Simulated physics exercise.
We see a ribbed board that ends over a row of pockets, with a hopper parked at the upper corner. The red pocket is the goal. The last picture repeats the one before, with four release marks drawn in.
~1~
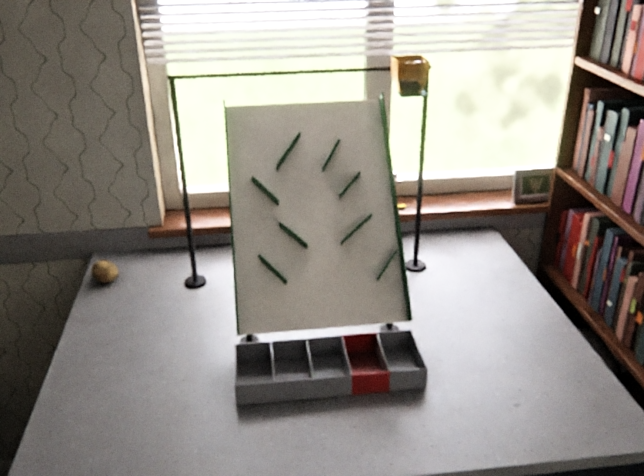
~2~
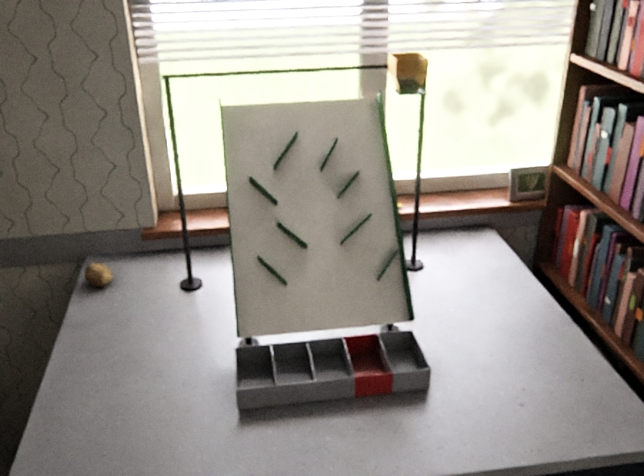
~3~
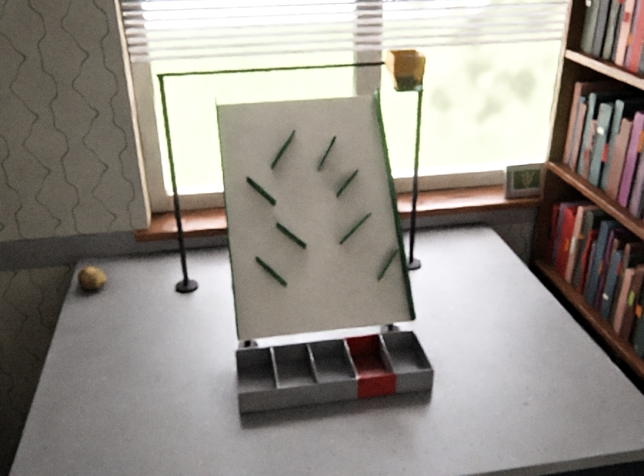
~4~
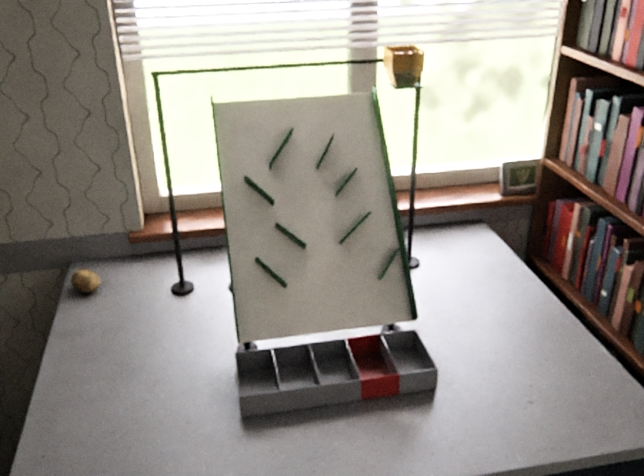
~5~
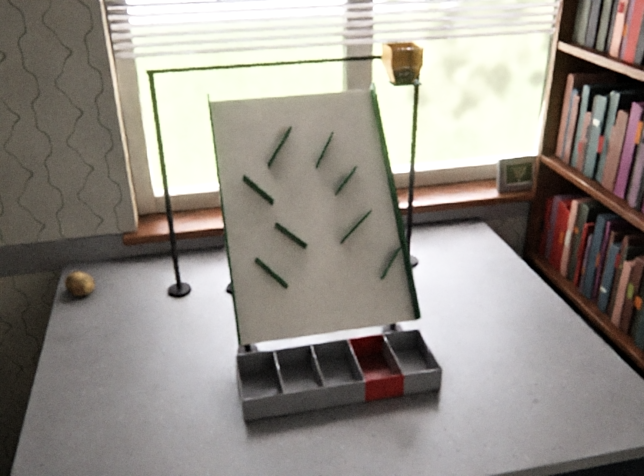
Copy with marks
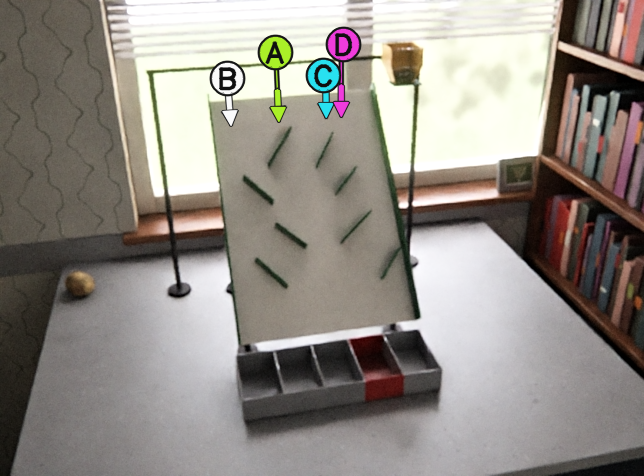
On a grey table before a bright window with blinds, seen from the front and slightly above, patterned wallpaper is at left and bookshelves at right. A pale tilted board with dark green ribs rises over five grey pockets, the fourth red, with a golden-brown hopper at its upper right and a yellowish ball at far left. Only the camera moves, drifting slightly while everything on the table stays still.
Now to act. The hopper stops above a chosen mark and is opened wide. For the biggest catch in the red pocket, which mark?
Use mark A.
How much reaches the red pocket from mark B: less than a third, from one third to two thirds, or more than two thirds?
Mark B gives less than a third.
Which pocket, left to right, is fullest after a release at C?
The fourth from the left.
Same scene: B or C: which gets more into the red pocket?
That is mark C.
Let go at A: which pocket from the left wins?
It is the fourth one.
On the marked copy, mark A meets the board at (278, 116); mark B meets the board at (230, 120); mark C meets the board at (326, 112); mark D meets the board at (341, 111).
With A, close to half in the red pocket, close to a quarter in other pockets, close to a third outside the box.
With B, close to a quarter in the red pocket, close to half in other pockets, close to a quarter outside the box.
With C, close to a third in the red pocket, close to a quarter in other pockets, close to half outside the box.
With D, close to a quarter in the red pocket, close to a third in other pockets, close to a third outside the box.
